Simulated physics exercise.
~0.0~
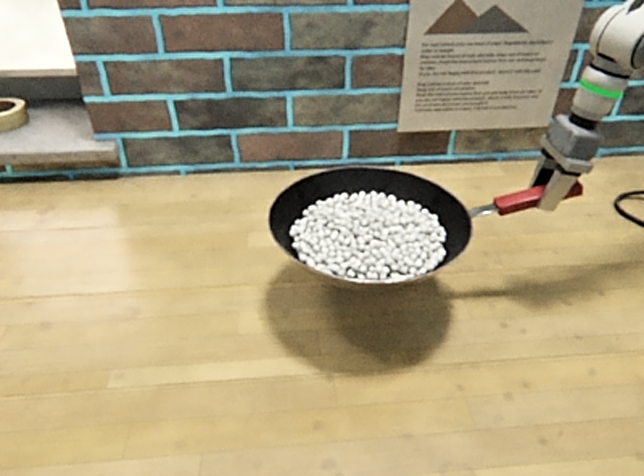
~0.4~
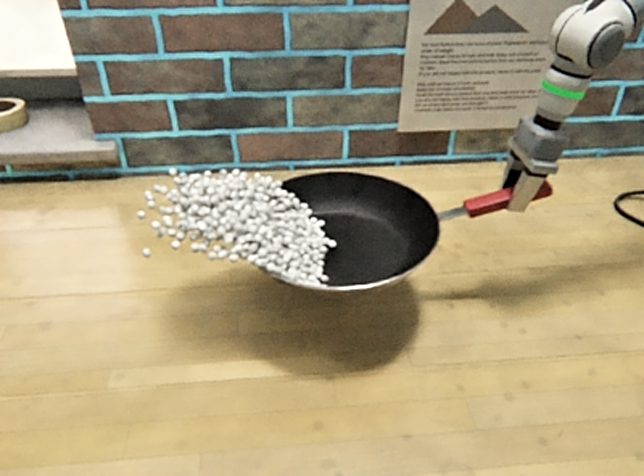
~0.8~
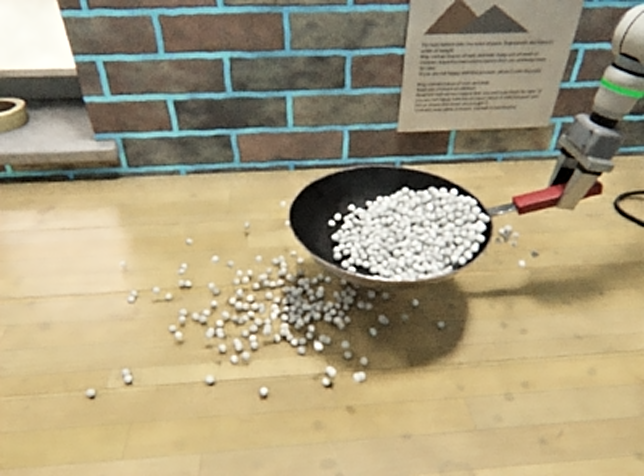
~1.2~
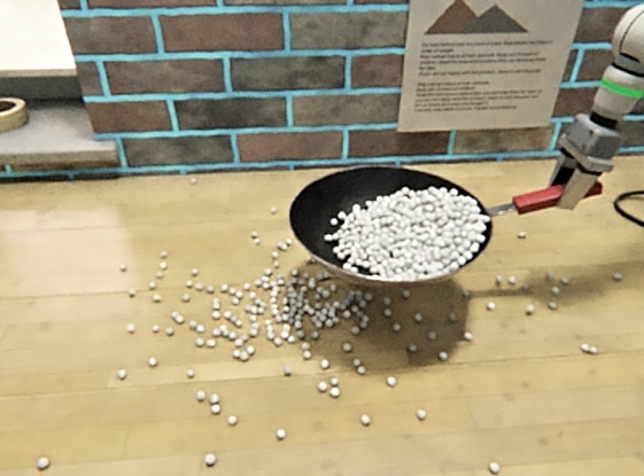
White beads flew out over the left side of a black frying pan as a robot arm jerked it left, then the arm moved it back right, leaving many beads scattered across the wooden table and a large heap still in the pan.
